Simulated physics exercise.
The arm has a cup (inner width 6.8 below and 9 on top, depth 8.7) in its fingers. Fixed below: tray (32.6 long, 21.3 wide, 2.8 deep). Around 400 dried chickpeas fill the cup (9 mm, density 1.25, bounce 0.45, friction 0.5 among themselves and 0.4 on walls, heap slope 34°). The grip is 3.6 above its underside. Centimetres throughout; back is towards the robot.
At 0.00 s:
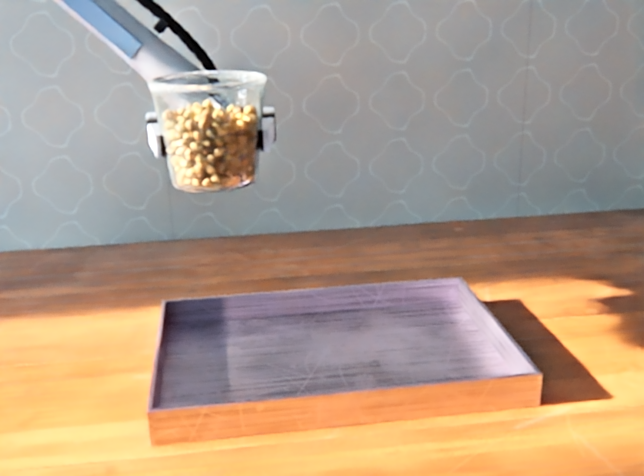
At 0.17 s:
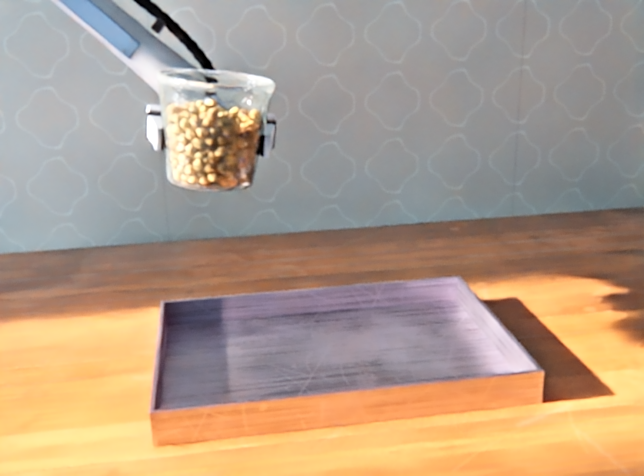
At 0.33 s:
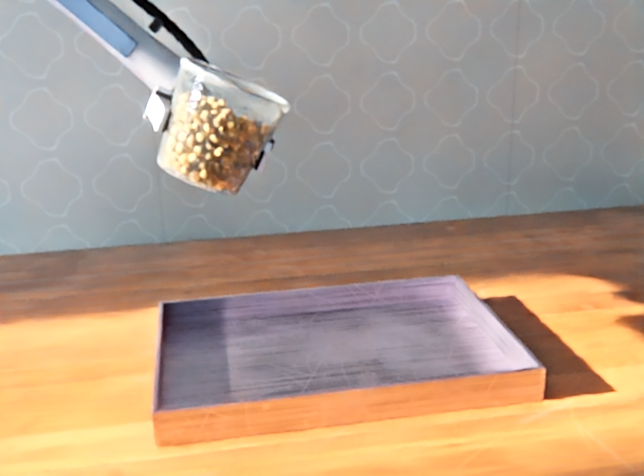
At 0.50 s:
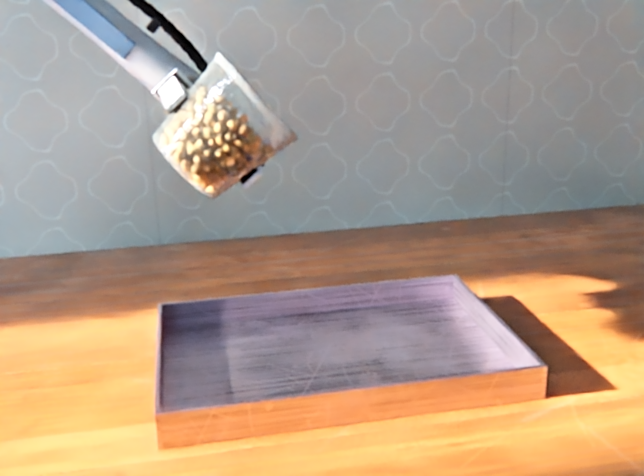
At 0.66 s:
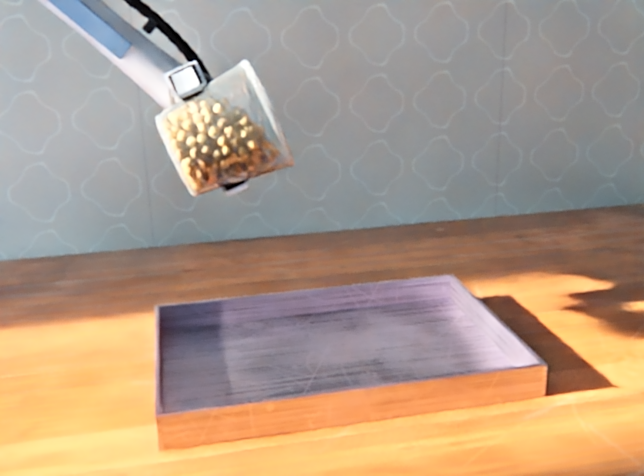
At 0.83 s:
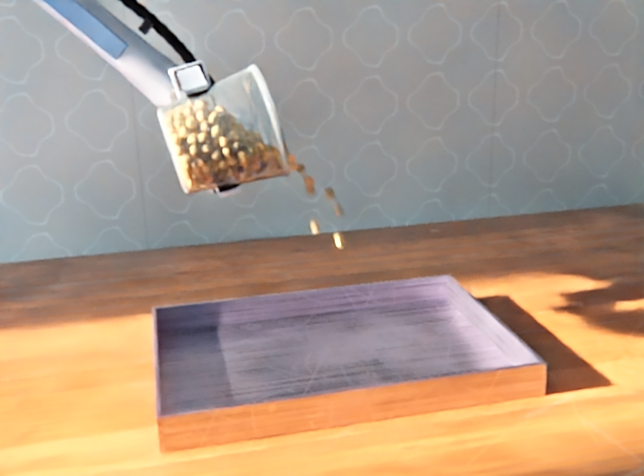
A clear cup full of dried chickpeas, held by a robot arm above a shallow purple tray on a wooden table, tilted steeply to the right until a few chickpeas tumbled over its rim.
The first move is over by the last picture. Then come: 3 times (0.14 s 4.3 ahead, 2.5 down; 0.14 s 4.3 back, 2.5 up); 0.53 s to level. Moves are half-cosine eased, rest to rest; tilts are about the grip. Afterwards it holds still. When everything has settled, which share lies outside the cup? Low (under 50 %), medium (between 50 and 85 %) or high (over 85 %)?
Share outside the cup: Medium (between 50 and 85 %).
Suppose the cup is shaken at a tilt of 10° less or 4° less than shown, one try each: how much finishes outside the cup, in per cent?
Some 30 and 50 per cent.
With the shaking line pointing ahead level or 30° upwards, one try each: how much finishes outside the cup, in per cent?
Some 85 and 90 per cent.
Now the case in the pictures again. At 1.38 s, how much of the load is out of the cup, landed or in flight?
Near 45 per cent so far.
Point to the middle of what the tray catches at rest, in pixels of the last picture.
Near (383, 350).
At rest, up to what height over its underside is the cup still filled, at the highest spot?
About 5.0 cm.
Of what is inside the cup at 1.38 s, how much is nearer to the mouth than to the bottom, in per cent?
Roughly 55 per cent.
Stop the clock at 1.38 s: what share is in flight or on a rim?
Roughly 14 per cent.
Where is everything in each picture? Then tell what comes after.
Cup middle at (212, 133), level; upper third of the load around (208, 119), from x 165 to 255, top at y 100; 395 in the cup, in the first picture.
Cup middle at (214, 132), tilted 7° forward; upper third of the load around (209, 118), from x 170 to 255, top at y 100, in the second picture.
Cup middle at (217, 131), tilted 26° forward; upper third of the load around (207, 118), from x 170 to 265, top at y 95, in the third picture.
Cup middle at (220, 133), tilted 50° forward; upper third of the load around (212, 117), from x 165 to 270, top at y 90, in the fourth picture.
Cup middle at (221, 136), tilted 69° forward; upper third of the load around (210, 121), from x 170 to 280, top at y 100, in the fifth picture.
Cup middle at (221, 137), tilted 76° forward; upper third of the load around (203, 127), from x 170 to 340, top at y 105; 387 in the cup, 8 in flight or on a rim, in the sixth picture.
By 1.38 s, tilted 76° forward, highest piece 23 above the table; 210 in the cup, 131 in the tray, 54 in flight or on a rim.
By 1.93 s, tilted 40° forward, highest piece 24 above the table; 242 in the tray, 152 in the cup, 1 in flight or on a rim.
By 2.40 s, level, highest piece 24 above the table; 243 in the tray, 152 in the cup.
By 3.45 s, level, highest piece 24 above the table; 243 in the tray, 152 in the cup.
Final count, 243 in the tray, 152 in the cup. That is 62 % outside the cup.
